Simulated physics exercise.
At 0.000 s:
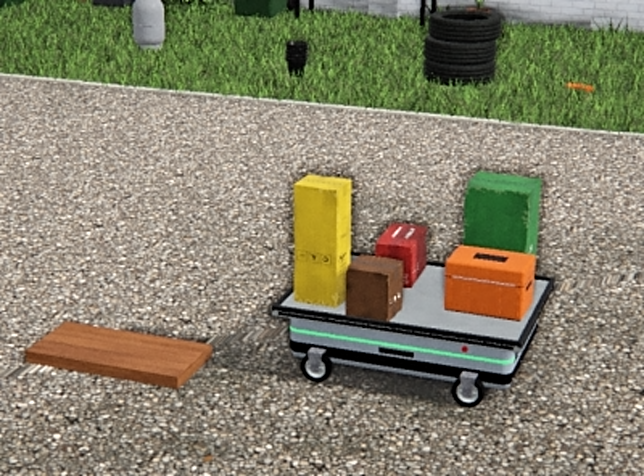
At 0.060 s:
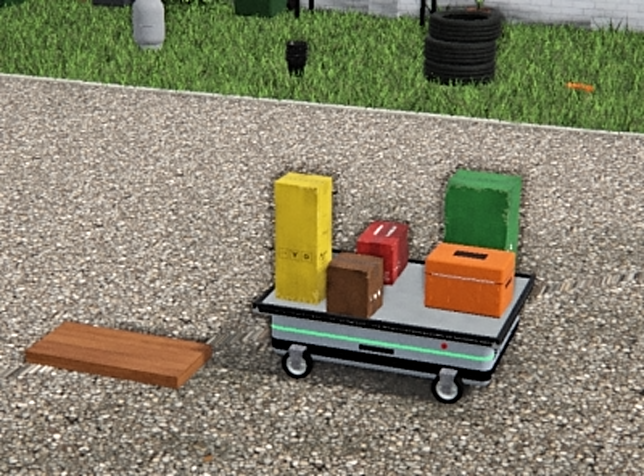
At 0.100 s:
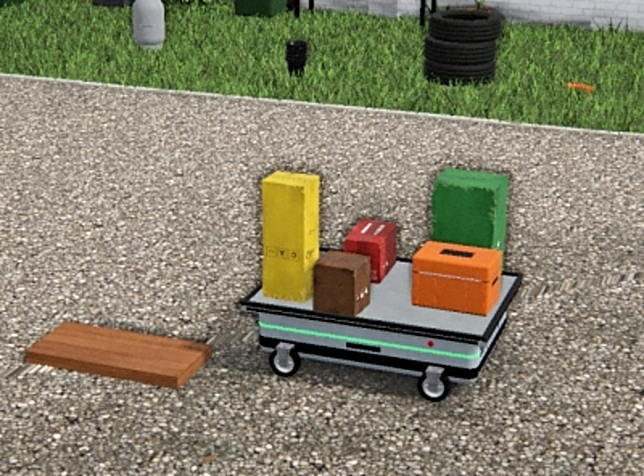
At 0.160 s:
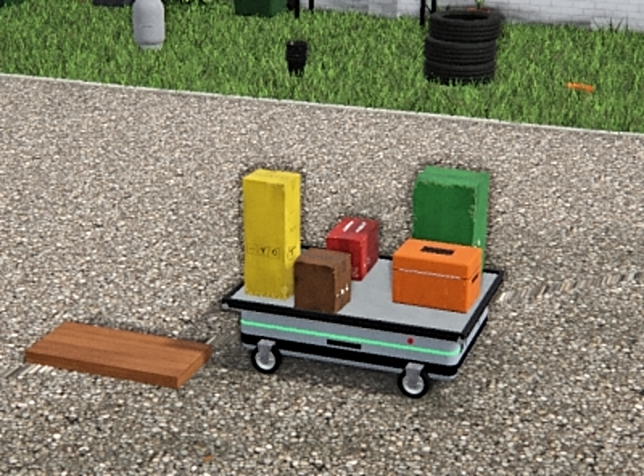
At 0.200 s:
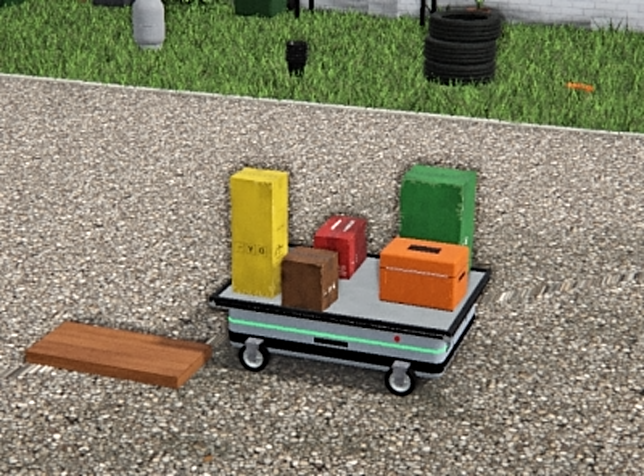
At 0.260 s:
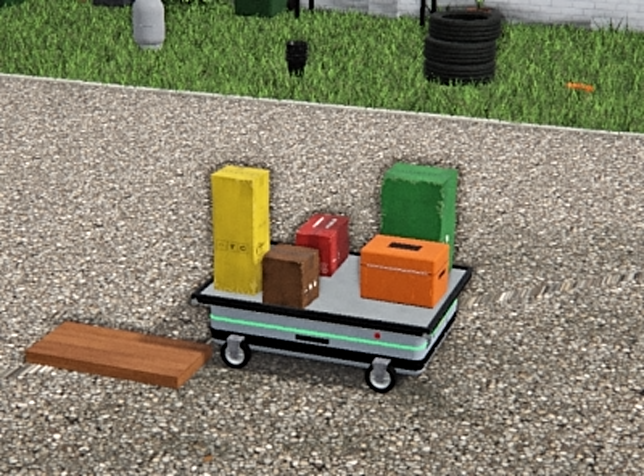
A low wheeled cart carrying yellow, green, red, brown and orange boxes rolled steadily left across the gravel, drawing close to a wooden plank lying on the ground, while its load stayed in place.
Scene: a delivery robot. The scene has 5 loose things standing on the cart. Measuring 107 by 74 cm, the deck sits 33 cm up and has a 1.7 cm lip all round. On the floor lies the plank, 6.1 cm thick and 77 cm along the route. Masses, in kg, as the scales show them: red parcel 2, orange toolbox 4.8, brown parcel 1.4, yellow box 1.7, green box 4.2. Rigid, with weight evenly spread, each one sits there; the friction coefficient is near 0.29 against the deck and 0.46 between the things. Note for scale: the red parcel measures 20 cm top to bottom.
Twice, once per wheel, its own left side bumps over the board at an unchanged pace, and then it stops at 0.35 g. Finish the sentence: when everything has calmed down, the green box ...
... is still on its base.
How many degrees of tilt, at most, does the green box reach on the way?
Max tilt: Approx. 14°.
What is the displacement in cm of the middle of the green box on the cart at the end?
Some 10 cm.
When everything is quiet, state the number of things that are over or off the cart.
1.
After 0.56 s, cart 84 cm along; yellow box leaning 23°; brown parcel leaning 23°; red parcel slid 3 cm.
After 0.86 s, cart 129 cm along; green box leaning 4° near (239, 192); yellow box leaning 66°; brown parcel leaning 4°.
After 1.16 s, cart 174 cm along; green box leaning 10° near (157, 180); yellow box leaning 62°; brown parcel slid 8 cm.
After 1.56 s, cart 233 cm along; green box slid 2 cm near (49, 178); yellow box leaning 57°; brown parcel slid 8 cm.
At rest (2.4 s), tipped over on the cart, yellow box; not toppled but over 10 cm from the start, orange toolbox; the other 3 in place, give or take 10 cm.
